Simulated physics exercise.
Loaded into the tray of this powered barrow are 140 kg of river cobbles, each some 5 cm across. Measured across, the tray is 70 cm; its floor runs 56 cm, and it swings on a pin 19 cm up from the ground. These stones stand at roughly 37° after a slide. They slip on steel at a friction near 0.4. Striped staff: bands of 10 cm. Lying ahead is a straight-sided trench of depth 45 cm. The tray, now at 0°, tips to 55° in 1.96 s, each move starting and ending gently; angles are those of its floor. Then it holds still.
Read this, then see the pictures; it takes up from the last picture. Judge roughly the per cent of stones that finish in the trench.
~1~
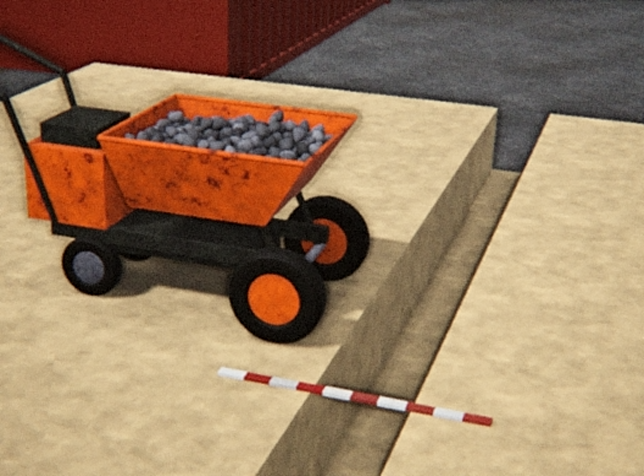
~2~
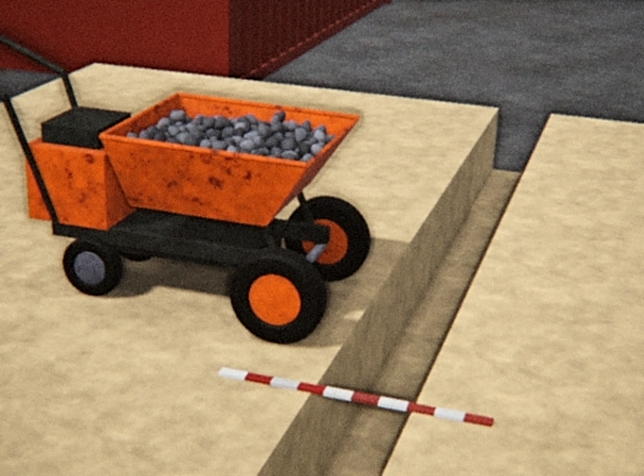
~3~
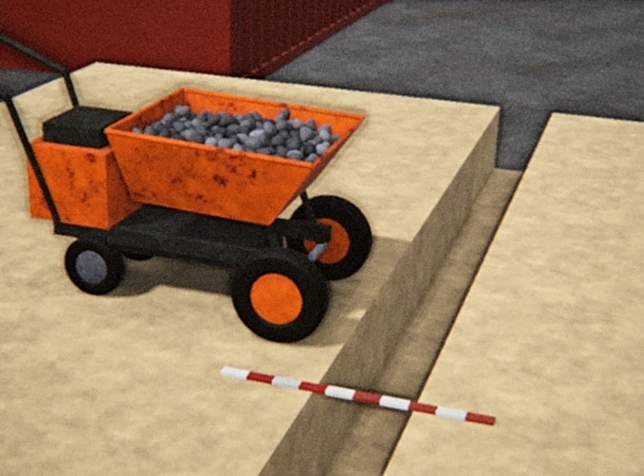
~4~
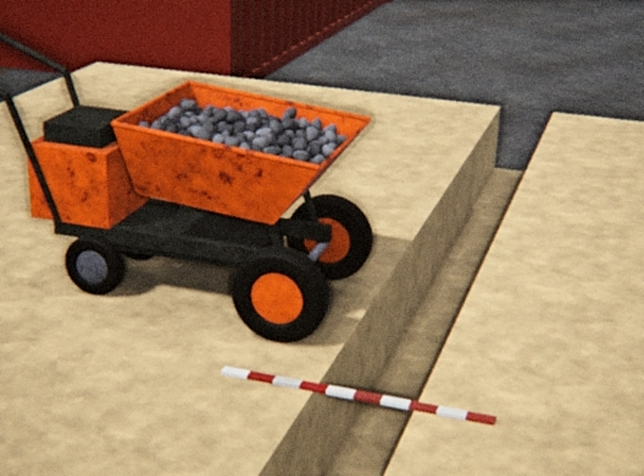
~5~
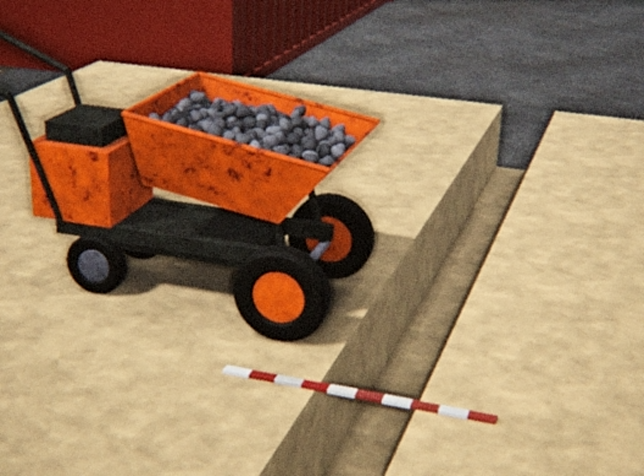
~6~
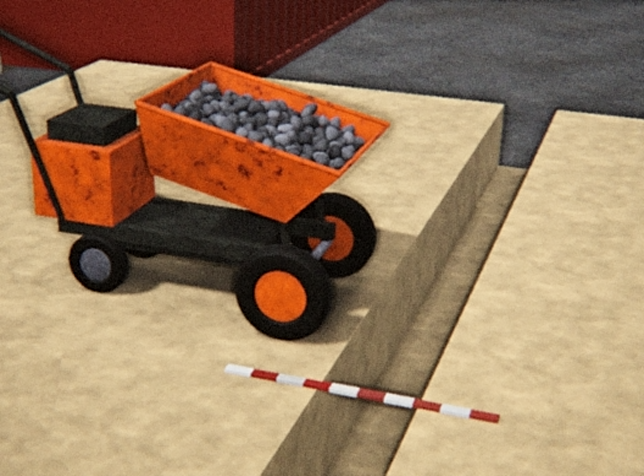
An estimated 14 per cent finish in the trench.
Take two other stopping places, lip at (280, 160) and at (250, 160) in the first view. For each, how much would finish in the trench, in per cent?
Roughly 25 in a hundred, then 35 in a hundred.
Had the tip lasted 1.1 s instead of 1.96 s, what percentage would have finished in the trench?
In that case some 10 per cent.
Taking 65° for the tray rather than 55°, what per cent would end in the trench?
Trench share: Approx. 30%.
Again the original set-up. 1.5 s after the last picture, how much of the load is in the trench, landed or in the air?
I'd put it near 5 per cent.
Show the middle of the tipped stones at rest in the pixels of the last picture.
Somewhere near pixel (474, 332).
Then, 0.9 s after the last picture the floor is at 46°, 100 % in the tray; the foremost stones are at (403, 213).
Then, 1.5 s after the last picture the floor is at 55°, 91 % in the tray, 4 % in the trench, 5 % past the trench; the foremost stones are at (508, 325).
Then, 1.8 s after the last picture the floor is at 55°, 79 % in the tray, 4 % in the trench, 16 % past the trench; the foremost stones are at (574, 348).
Then, 3.8 s after the last picture the floor is at 55°, 65 % in the tray, 14 % in the trench, 21 % past the trench; the foremost stones are at (632, 360).
